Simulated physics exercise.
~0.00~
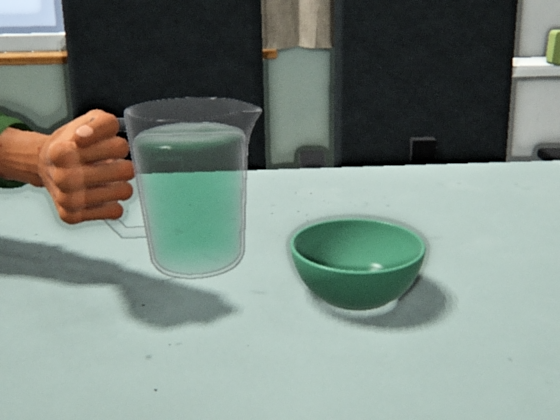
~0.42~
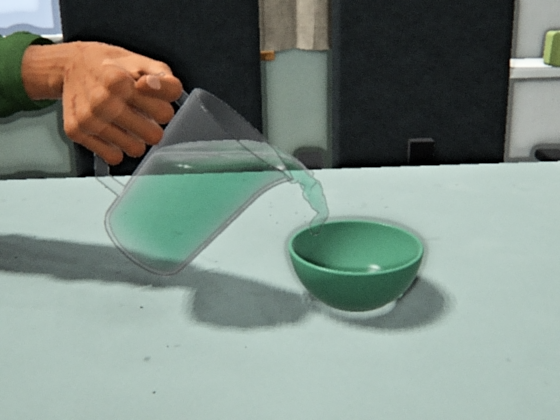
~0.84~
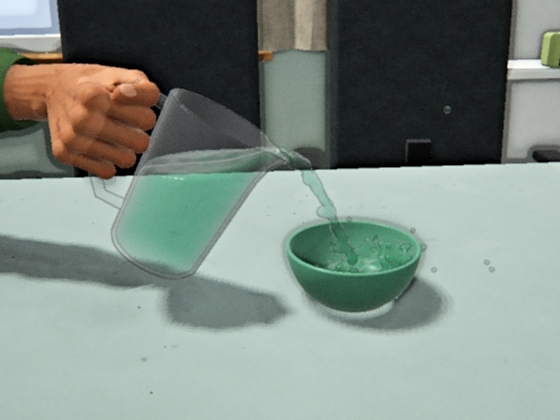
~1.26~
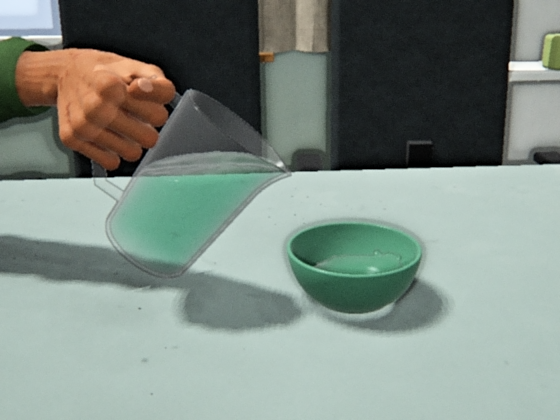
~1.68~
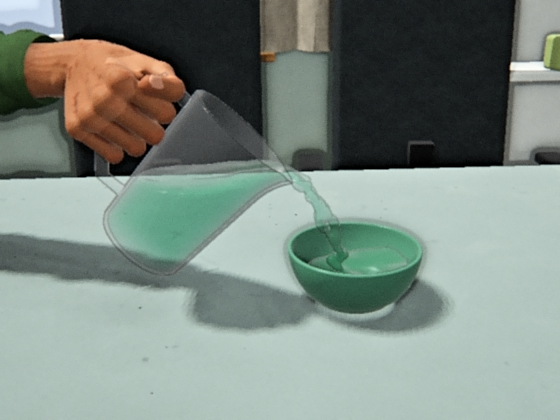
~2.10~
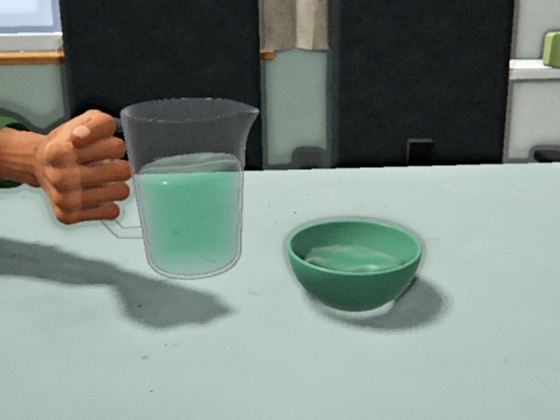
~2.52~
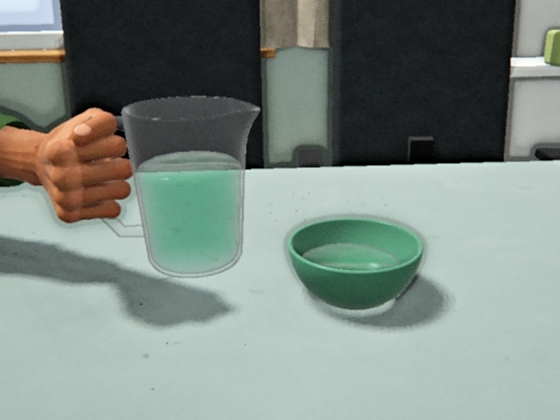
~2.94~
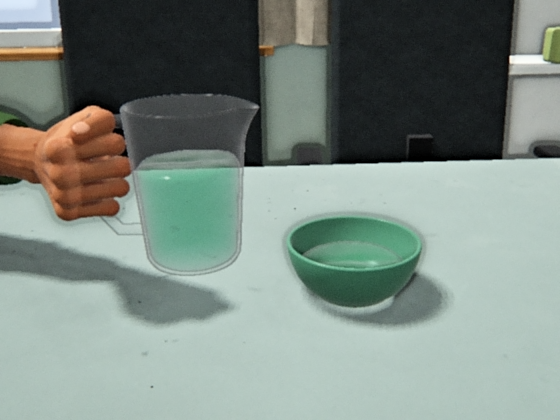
A clear pitcher of green-tinted water, held by a hand at the left, stands upright beside an empty green bowl on a pale table top, seen from slightly above with dark panels behind. The hand tips the pitcher to the right, and a stream runs from its spout into the bowl, splashing inside as a few drops scatter. The pitcher eases back a little and the stream stops, leaving some water in the bowl. It tilts further again and pours a second stream. Finally the hand levels the pitcher, still partly full, while the water in the bowl settles.
